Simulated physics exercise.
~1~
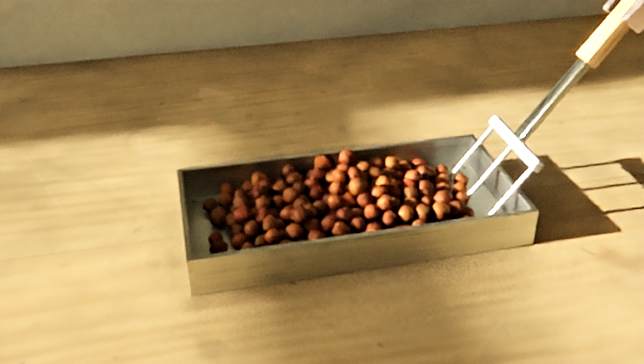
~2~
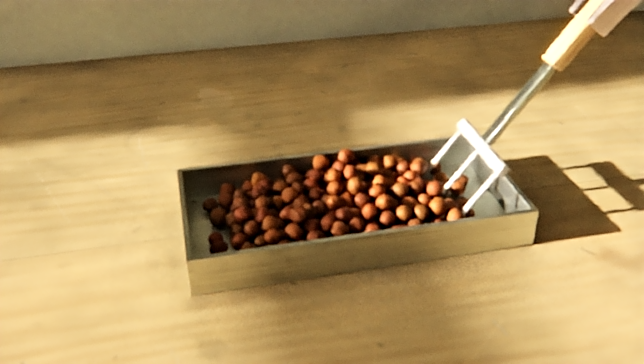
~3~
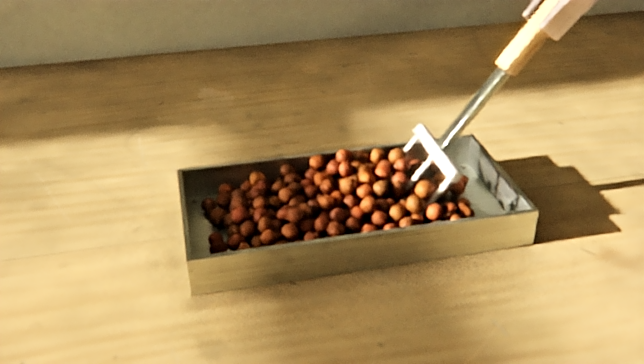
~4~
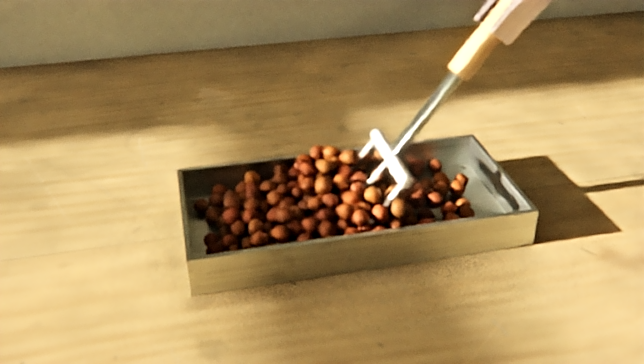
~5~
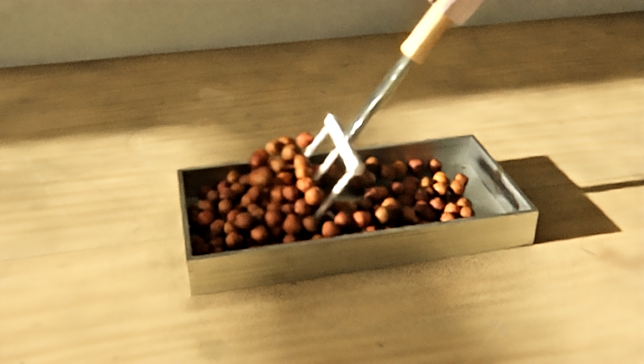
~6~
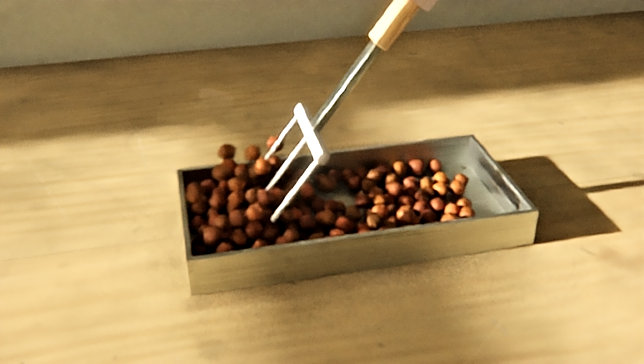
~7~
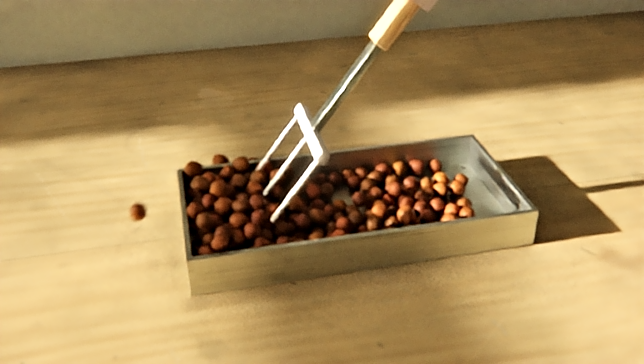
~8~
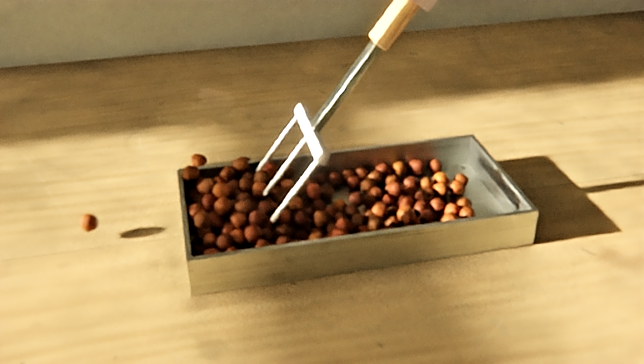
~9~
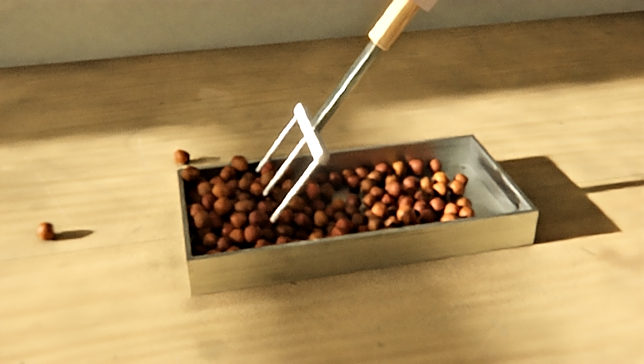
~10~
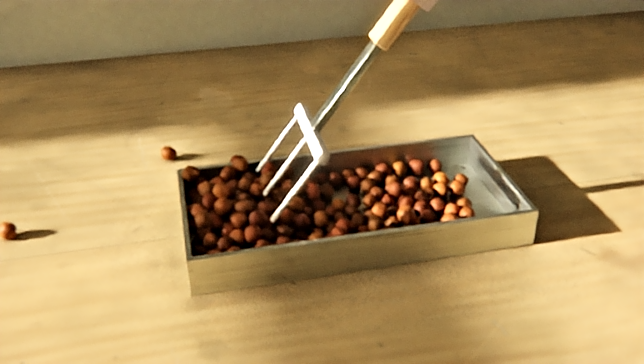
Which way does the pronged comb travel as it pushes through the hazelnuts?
The comb travels to the left, pushing hazelnuts toward the left end of the tin before it stops.
